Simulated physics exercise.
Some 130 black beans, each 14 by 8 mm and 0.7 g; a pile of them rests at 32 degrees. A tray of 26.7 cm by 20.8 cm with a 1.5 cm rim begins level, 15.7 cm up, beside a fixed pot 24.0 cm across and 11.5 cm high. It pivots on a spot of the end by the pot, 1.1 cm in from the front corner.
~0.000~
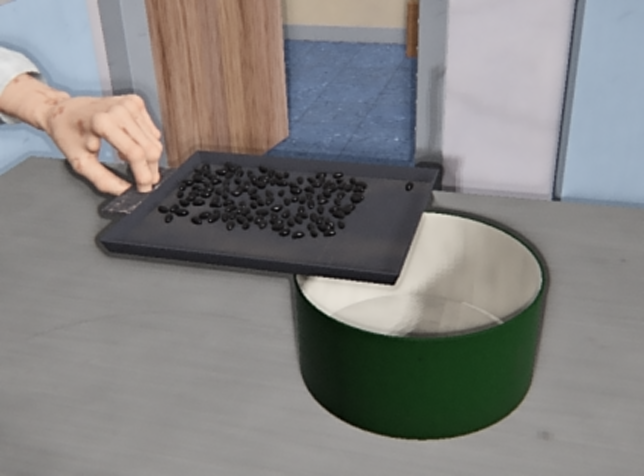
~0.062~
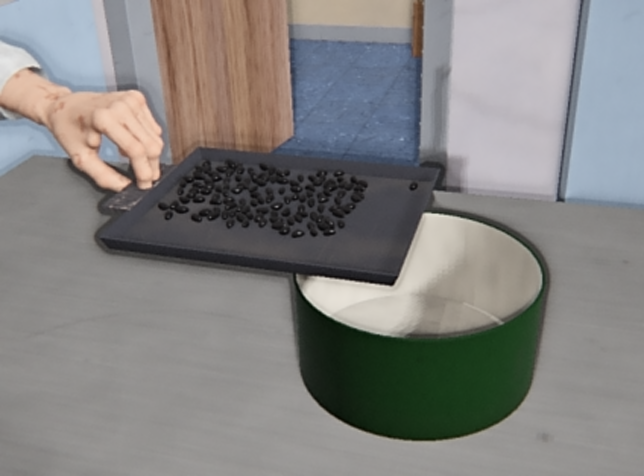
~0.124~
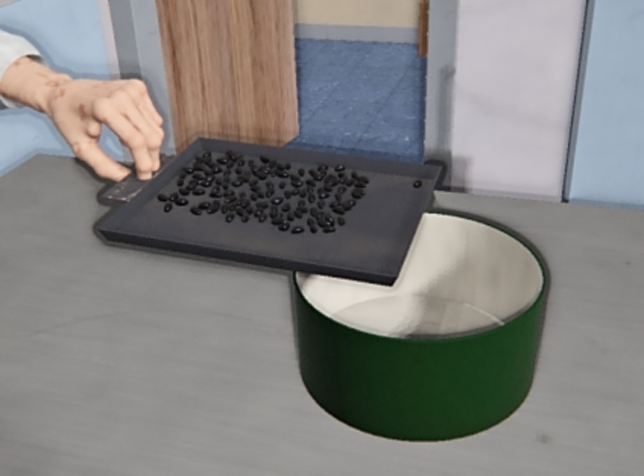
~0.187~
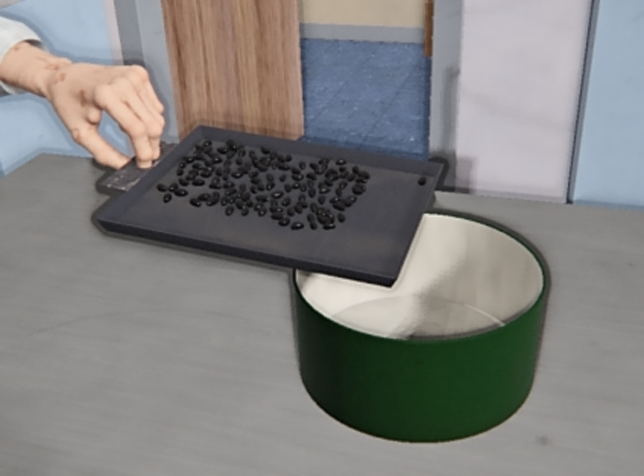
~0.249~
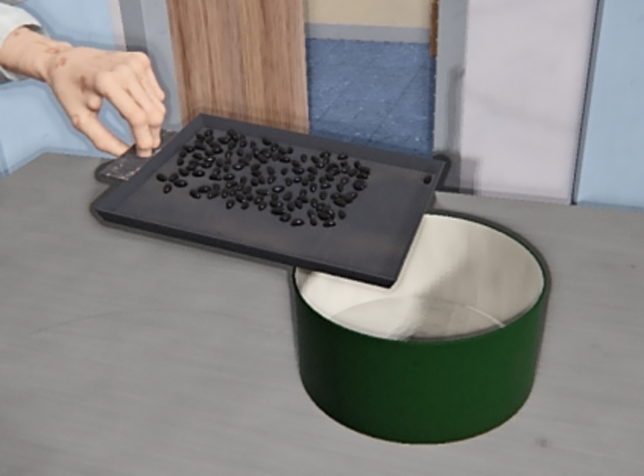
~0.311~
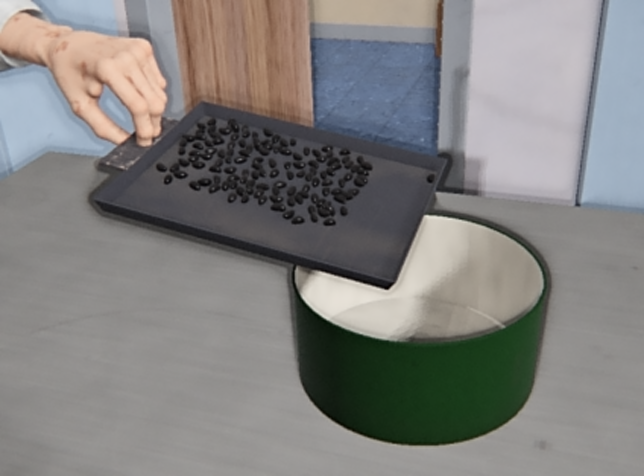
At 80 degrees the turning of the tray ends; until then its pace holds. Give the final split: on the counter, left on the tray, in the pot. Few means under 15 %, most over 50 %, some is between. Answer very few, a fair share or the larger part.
On the counter: A fair share; left on the tray: Very few; in the pot: The larger part.
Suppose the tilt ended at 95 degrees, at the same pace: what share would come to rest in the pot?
In that case some 70 per cent.
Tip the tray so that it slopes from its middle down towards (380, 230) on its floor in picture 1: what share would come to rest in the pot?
Some 100 per cent.
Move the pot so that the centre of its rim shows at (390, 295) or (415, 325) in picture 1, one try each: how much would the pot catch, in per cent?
Some 100 and 100 per cent.
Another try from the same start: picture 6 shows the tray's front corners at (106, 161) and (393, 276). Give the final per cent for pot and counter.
Pot 95, counter 5.
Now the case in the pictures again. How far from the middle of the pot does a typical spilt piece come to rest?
Roughly 24 cm.
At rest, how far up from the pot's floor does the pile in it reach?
Some 1.5 cm.
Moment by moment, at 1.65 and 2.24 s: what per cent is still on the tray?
About 80, 5.
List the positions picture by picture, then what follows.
In the first frame, tray tilt 0 degrees, front corners at (108, 238) and (394, 270); middle of the pieces at (269, 194); pot at (417, 266).
In the second frame, tray tilt 1 degrees, front corners at (107, 234) and (393, 271); middle of the pieces at (270, 192).
In the third frame, tray tilt 3 degrees, front corners at (106, 226) and (392, 272); middle of the pieces at (270, 186).
In the fourth frame, tray tilt 5 degrees, front corners at (105, 216) and (392, 273), lowest corner right front; middle of the pieces at (270, 179).
In the fifth frame, tray tilt 8 degrees, front corners at (104, 207) and (391, 275), lowest corner right front; middle of the pieces at (271, 171).
In the sixth frame, tray tilt 10 degrees, front corners at (103, 197) and (390, 276), lowest corner right front; middle of the pieces at (273, 164); pot at (417, 270). The tray's pace is about 40 degrees a second.
Then, at 1.11 s, tilt 43 degrees; the tray holds 90 %, the pot 5 %.
Then, at 1.65 s, tilt 64 degrees; the tray holds 80 %, the pot 10 %.
After 2.24 s, tilt 80 degrees; the tray holds 5 %, the pot 65 %.
In the end, at 3.4 s, counter 30 %, tray 0 %, pot 70 %.
